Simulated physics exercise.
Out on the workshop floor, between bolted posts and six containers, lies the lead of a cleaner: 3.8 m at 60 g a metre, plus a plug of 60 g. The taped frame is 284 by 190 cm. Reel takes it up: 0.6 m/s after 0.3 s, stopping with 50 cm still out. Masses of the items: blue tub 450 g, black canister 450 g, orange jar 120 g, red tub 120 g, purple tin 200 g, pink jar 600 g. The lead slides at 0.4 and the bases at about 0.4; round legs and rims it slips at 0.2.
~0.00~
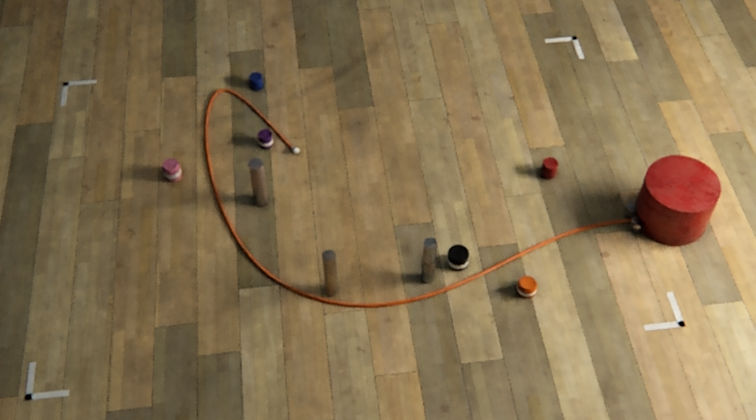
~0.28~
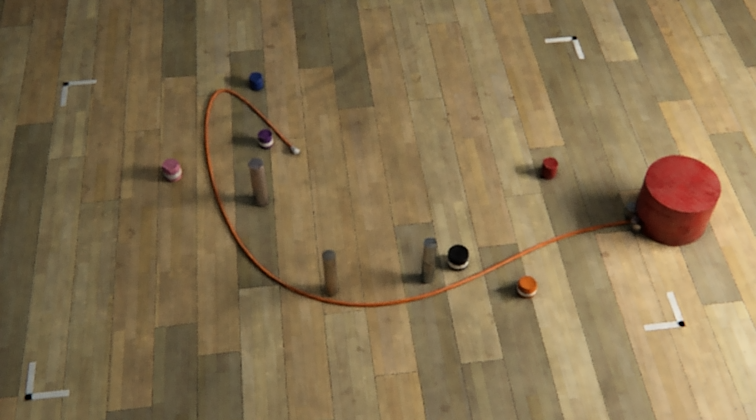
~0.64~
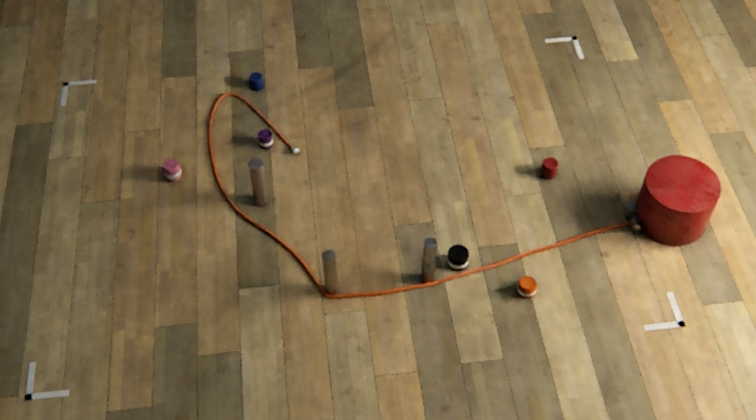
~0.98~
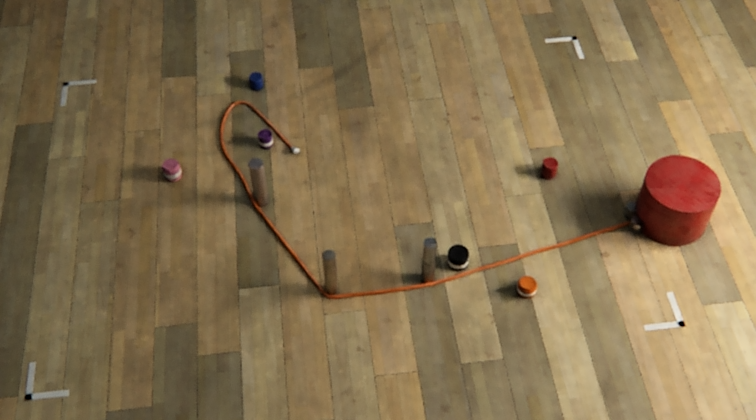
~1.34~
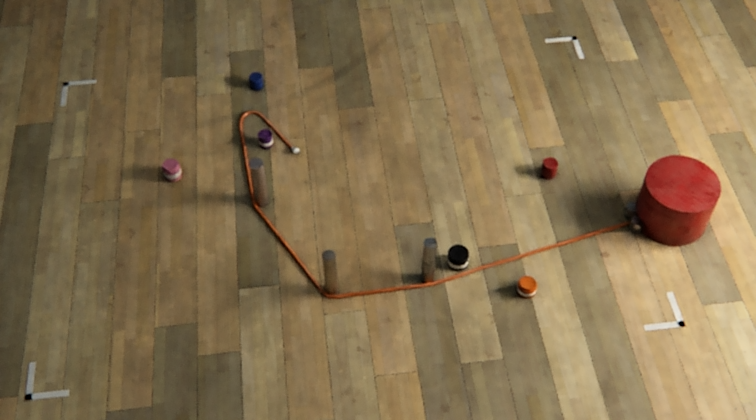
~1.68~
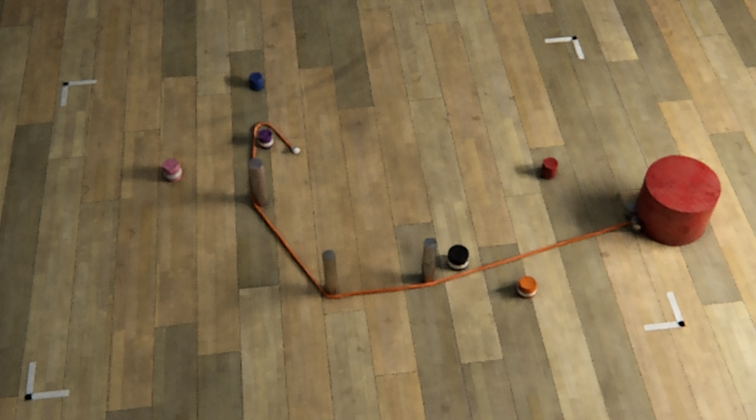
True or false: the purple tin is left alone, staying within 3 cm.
False.
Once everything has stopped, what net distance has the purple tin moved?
Roughly purple tin 6 cm.
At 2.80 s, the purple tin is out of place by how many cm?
Roughly: Purple tin 6 cm.
At 2.8 s, plug at (241, 182); purple tin 6 cm off its start.
At 3.9 s, plug at (310, 277); purple tin 6 cm off its start.
At 5.0 s, plug at (446, 285); purple tin 6 cm off its start at (269, 142).
At 6.1 s, plug at (548, 250); purple tin 6 cm off its start.
At 6.9 s, plug at (548, 250); purple tin 6 cm off its start at (269, 142).
